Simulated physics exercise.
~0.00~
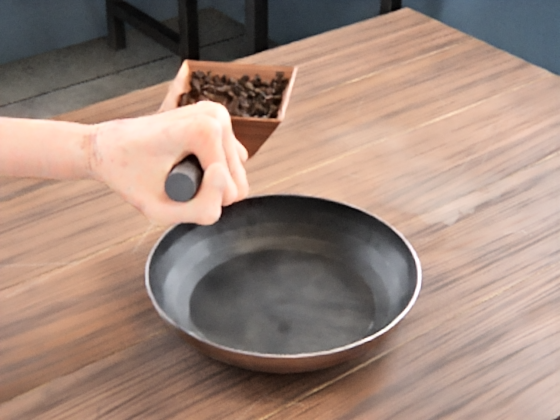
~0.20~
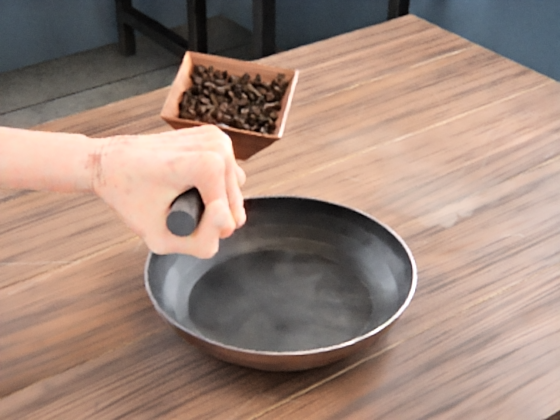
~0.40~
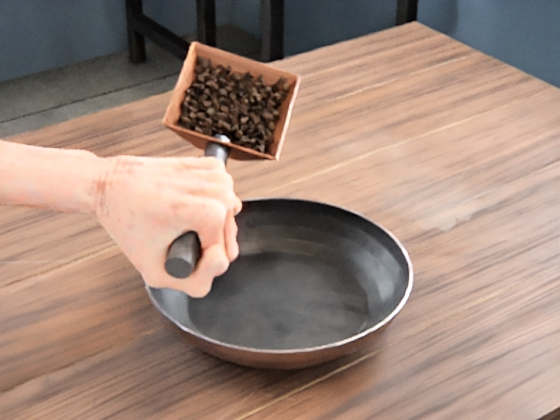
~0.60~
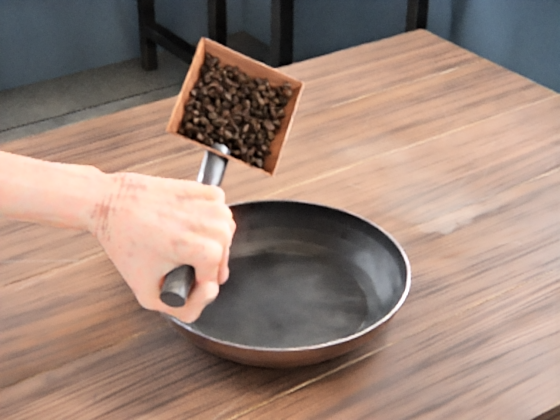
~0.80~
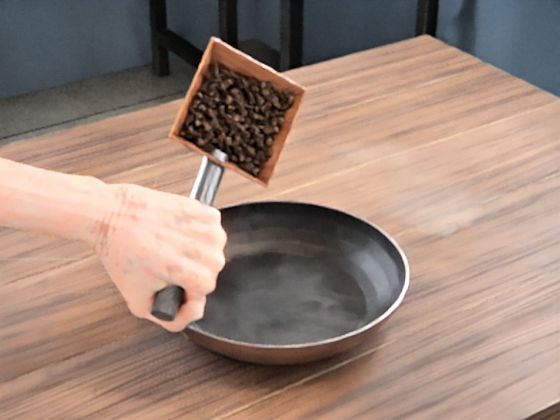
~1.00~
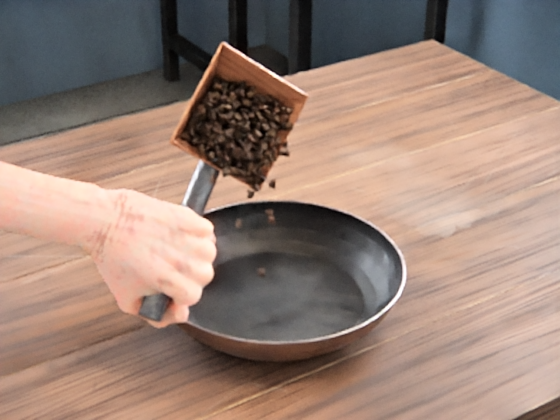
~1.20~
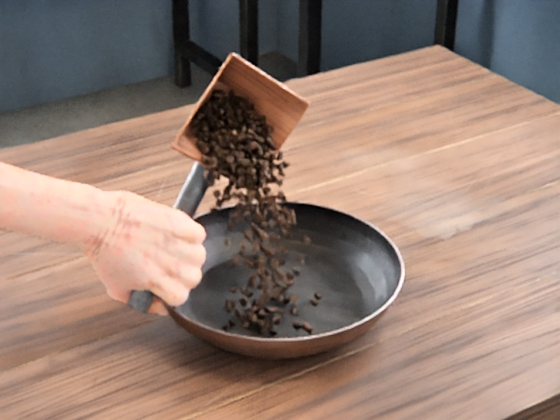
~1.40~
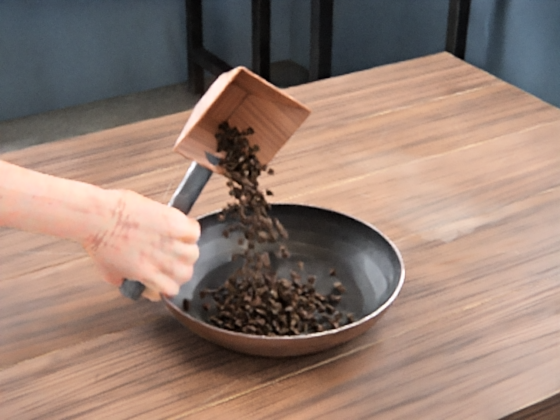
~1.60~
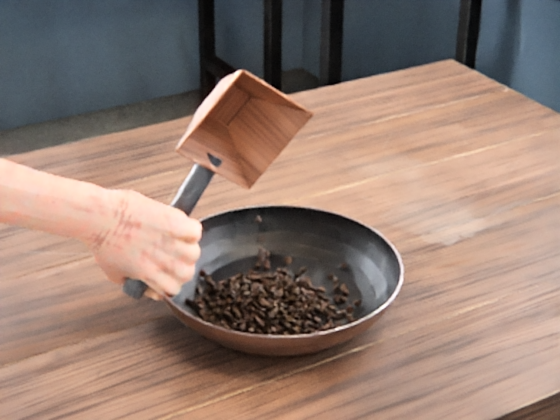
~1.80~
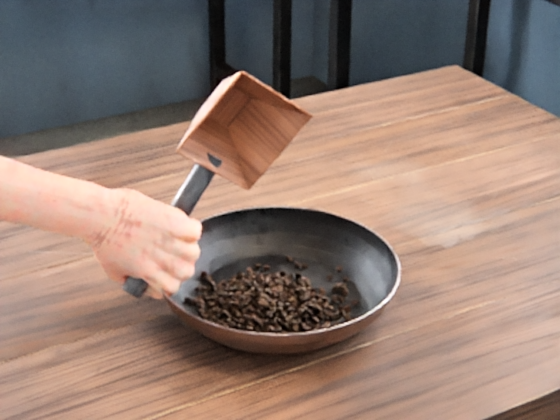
Over a wooden table, a hand tips a scoop until its dark crumbs all fall into a pan.
